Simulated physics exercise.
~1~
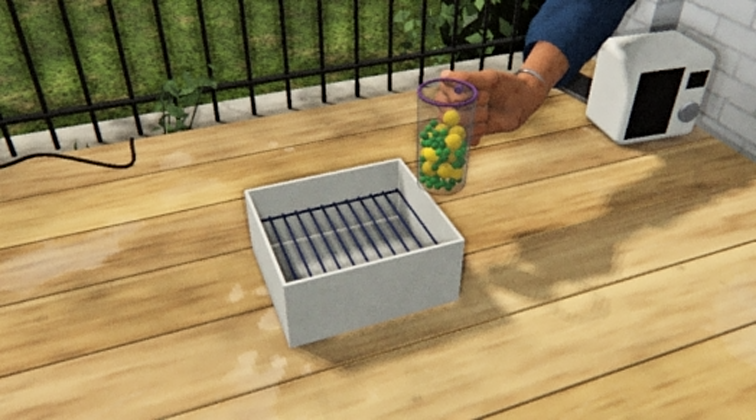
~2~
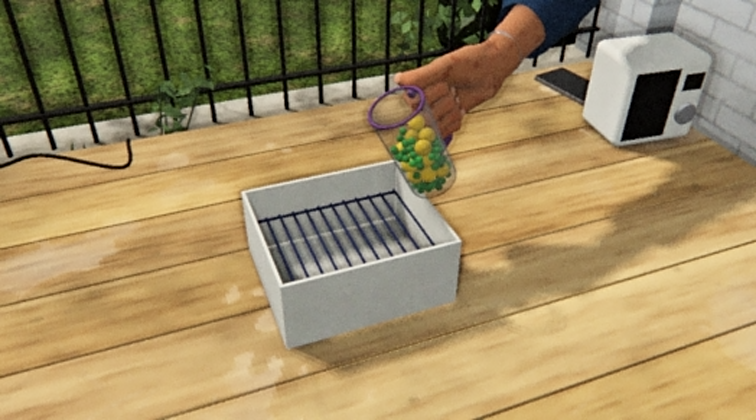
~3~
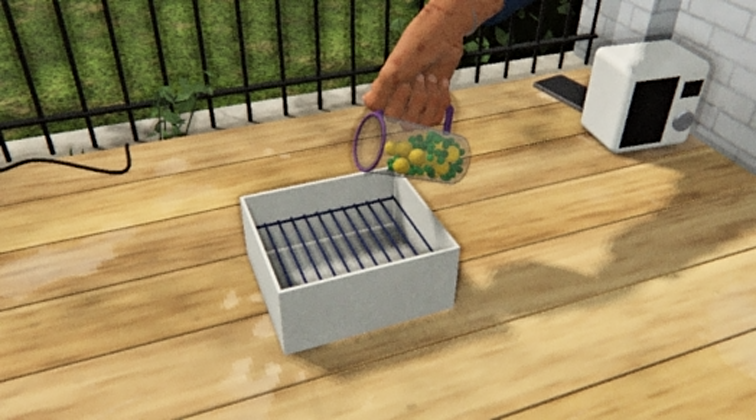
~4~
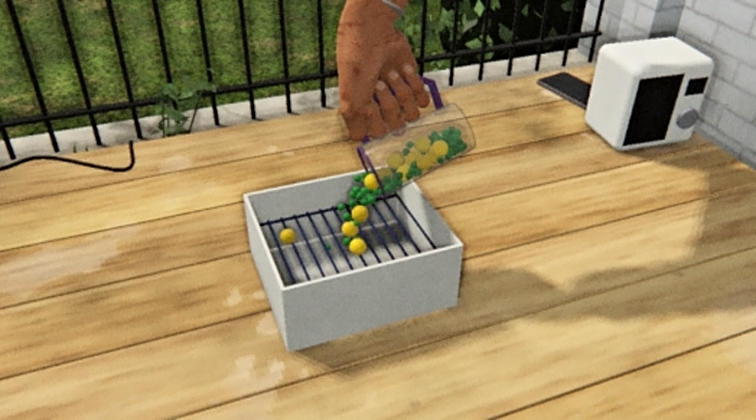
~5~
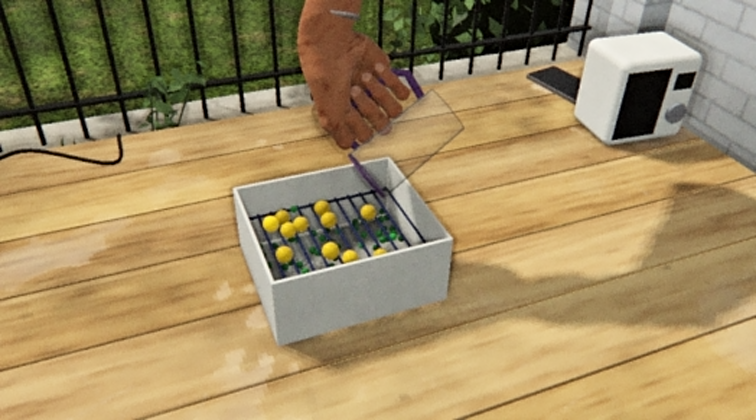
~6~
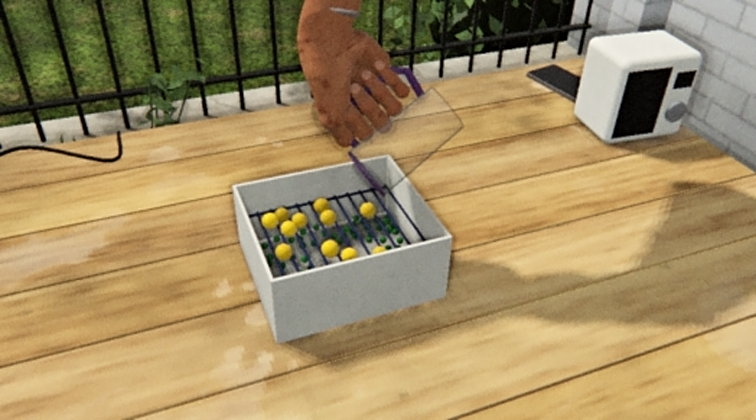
A hand tipped a clear, purple-rimmed cup of yellow and green balls over a white box with a dark wire rack inside, pouring them all out; the larger yellow ones stayed on the wires while the small green ones dropped through underneath.
